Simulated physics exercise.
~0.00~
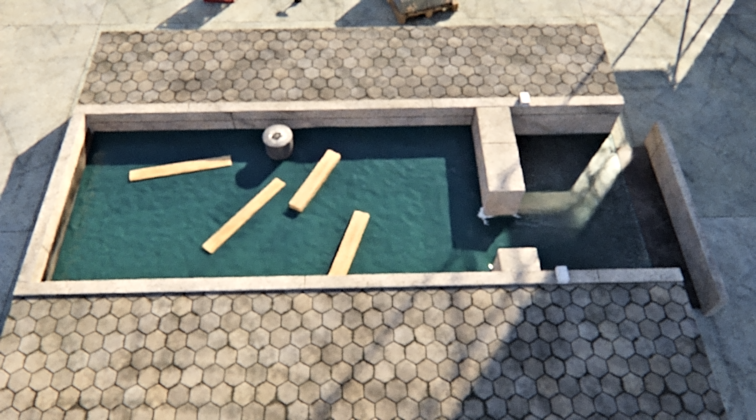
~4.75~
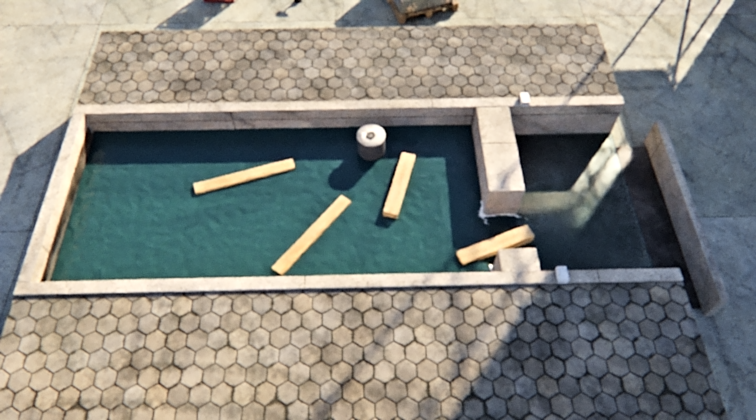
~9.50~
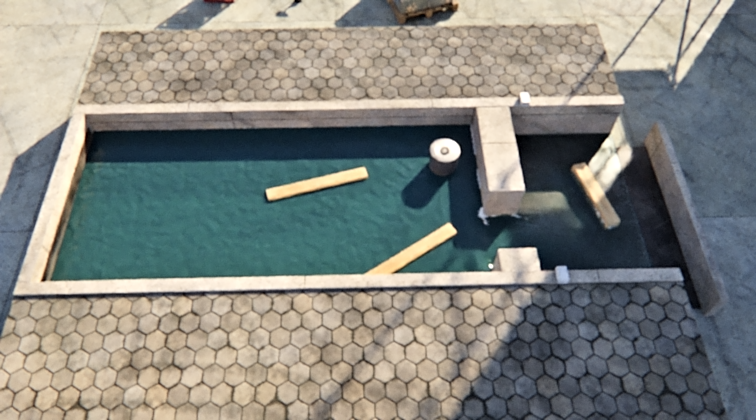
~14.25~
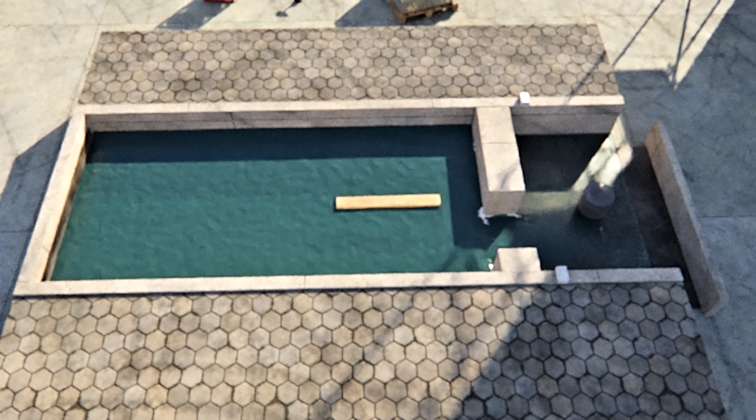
At the start, four pale wooden planks and a round, drum-like object float in a green channel of water bordered by light stone and hexagonal paving. All of them drift to the right, turning slightly as they go. The leading plank reaches the narrow gap between the stone blocks, while the others follow behind. Next, a plank is in the shaded section beyond the gap, and the round object nears the large block with two planks still in the main pool. Finally, the round object sits past the gap in the shade, and only one plank remains afloat in the main pool.
